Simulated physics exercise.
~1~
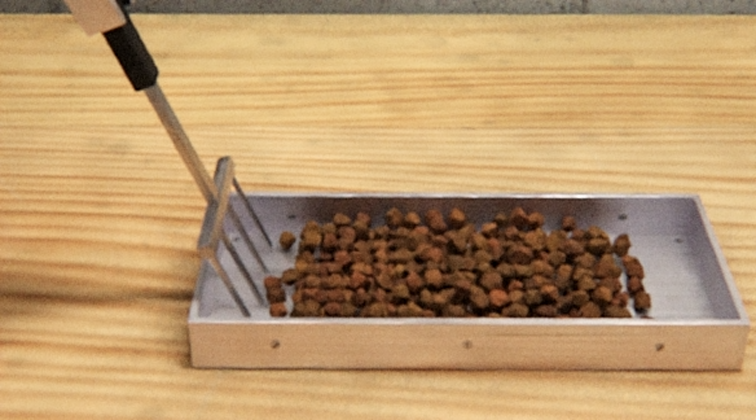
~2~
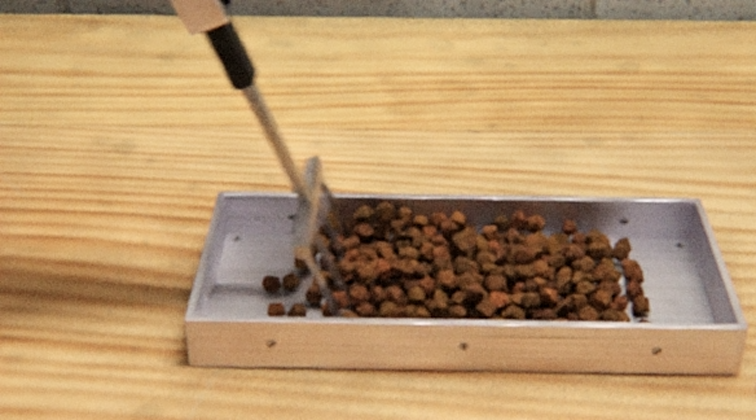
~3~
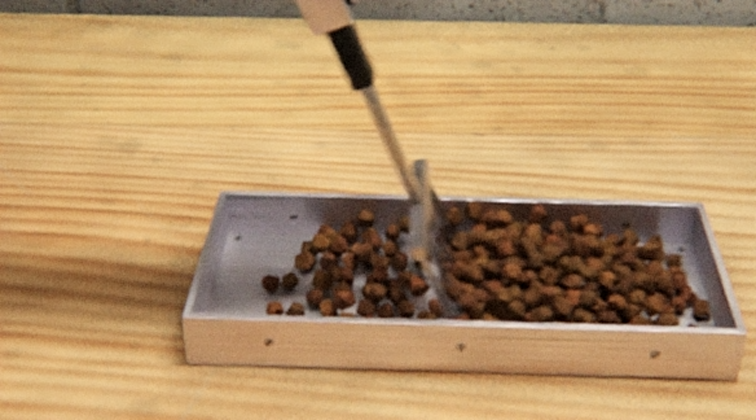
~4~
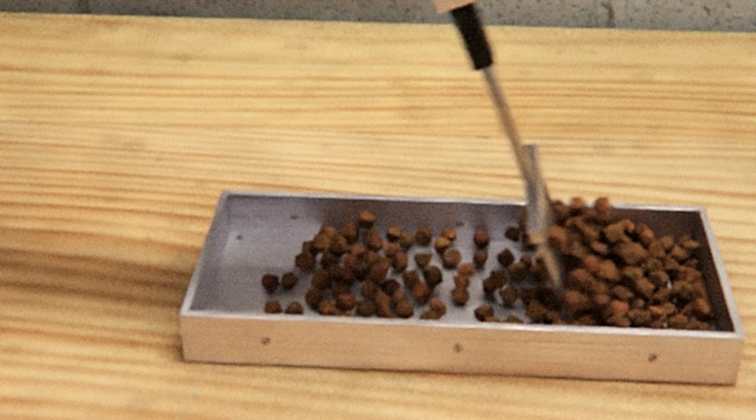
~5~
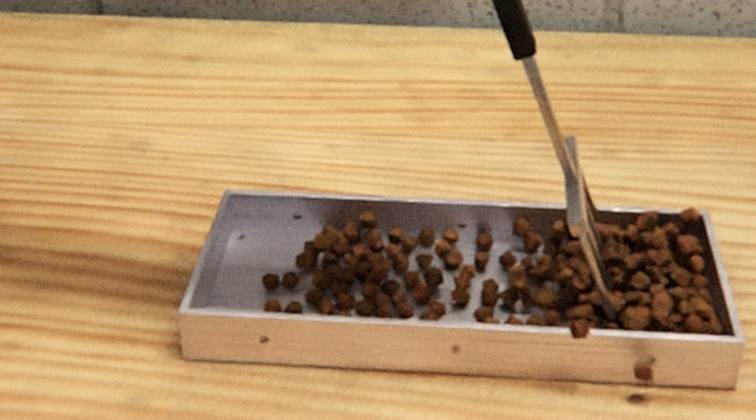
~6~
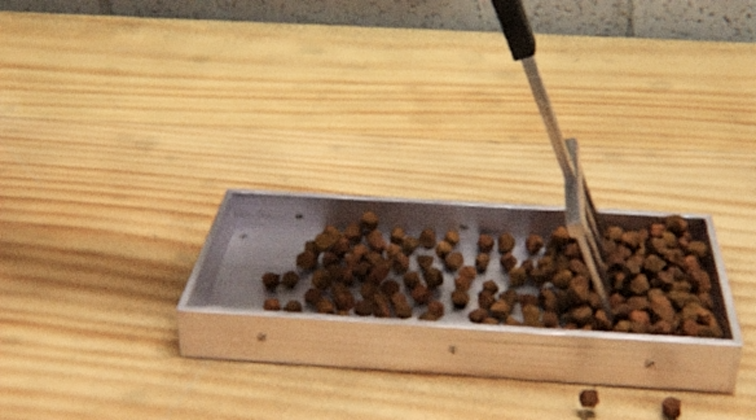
A comb pushes brown pellets rightward along a shallow tray, and two tumble over the near side.
